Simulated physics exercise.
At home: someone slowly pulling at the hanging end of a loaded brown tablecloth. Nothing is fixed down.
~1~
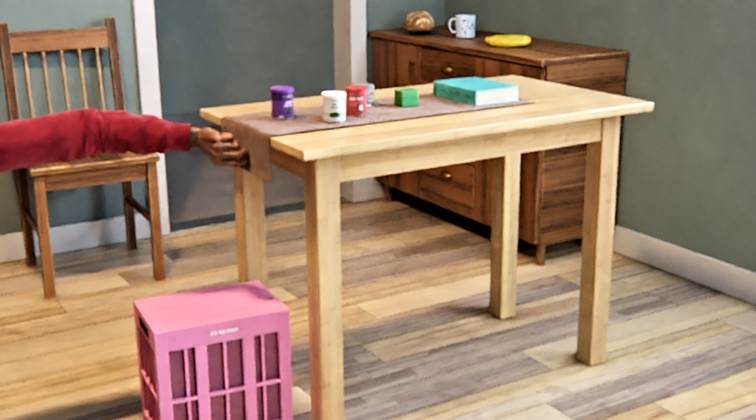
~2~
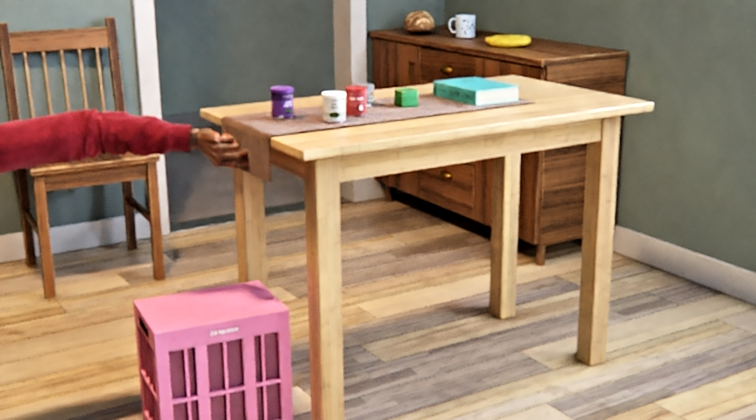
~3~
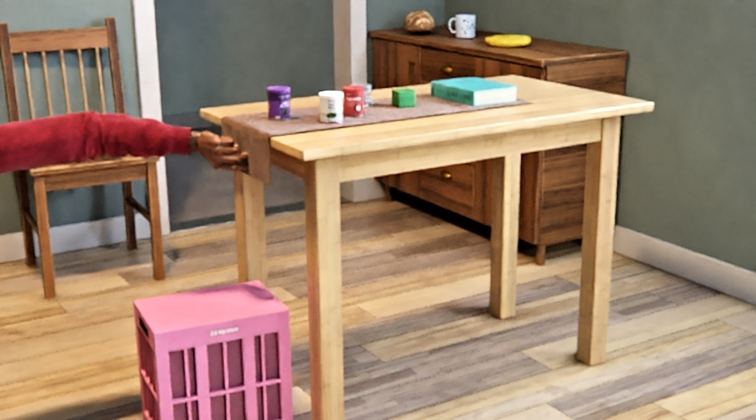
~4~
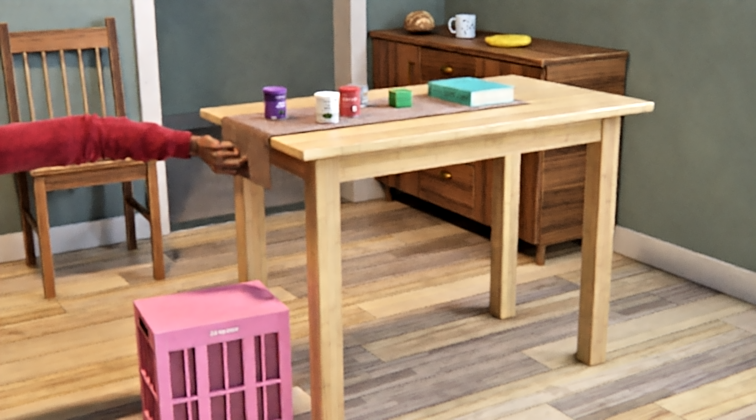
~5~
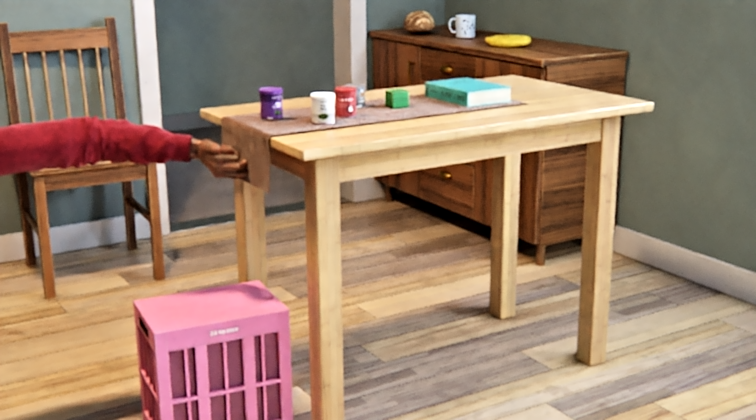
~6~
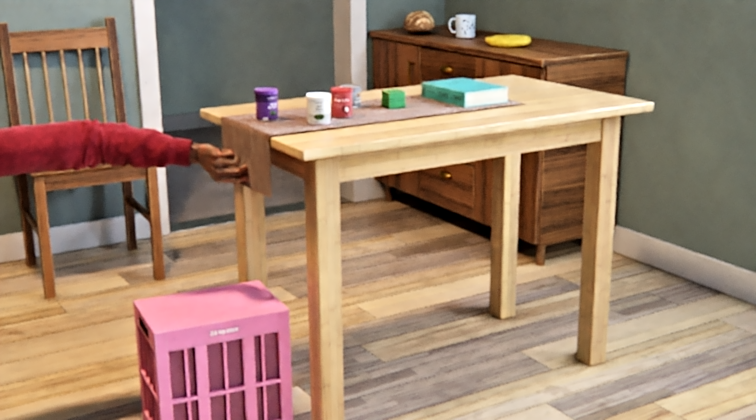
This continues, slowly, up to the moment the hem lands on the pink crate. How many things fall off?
The count of fallen things is three.
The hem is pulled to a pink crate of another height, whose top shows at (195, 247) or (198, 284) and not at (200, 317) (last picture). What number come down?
Then 2 and 3.
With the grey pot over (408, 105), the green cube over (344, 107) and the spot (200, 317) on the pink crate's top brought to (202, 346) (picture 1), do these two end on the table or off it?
The grey pot keeps its place on top; the green cube comes down.
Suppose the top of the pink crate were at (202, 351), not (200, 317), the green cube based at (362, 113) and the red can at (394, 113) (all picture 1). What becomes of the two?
The green cube falls; the red can comes down.
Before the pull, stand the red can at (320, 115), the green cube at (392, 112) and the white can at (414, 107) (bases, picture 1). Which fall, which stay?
The red can falls; the green cube survives; the white can keeps its place on top.
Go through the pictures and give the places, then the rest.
The first frame shows hem (272, 182); purple can (282, 88); white can (334, 93); red can (356, 87); grey pot (364, 85); green cube (406, 89); top of the crate (200, 317).
The second frame shows hem (271, 183); purple can (282, 88).
The third frame shows hem (271, 186); white can (331, 93).
The fourth frame shows hem (271, 189); red can (350, 88); top of the crate (200, 317).
The fifth frame shows hem (269, 194); grey pot (354, 86).
The sixth frame shows hem (271, 198); purple can (266, 89); white can (318, 95); red can (342, 89); grey pot (350, 86); green cube (393, 91).
Early on, hem near (247, 223); purple can gone.
Midway, hem near (247, 269); purple can and white can gone.
Finally, hem on the crate; purple can, white can and red can gone. It carries off three.
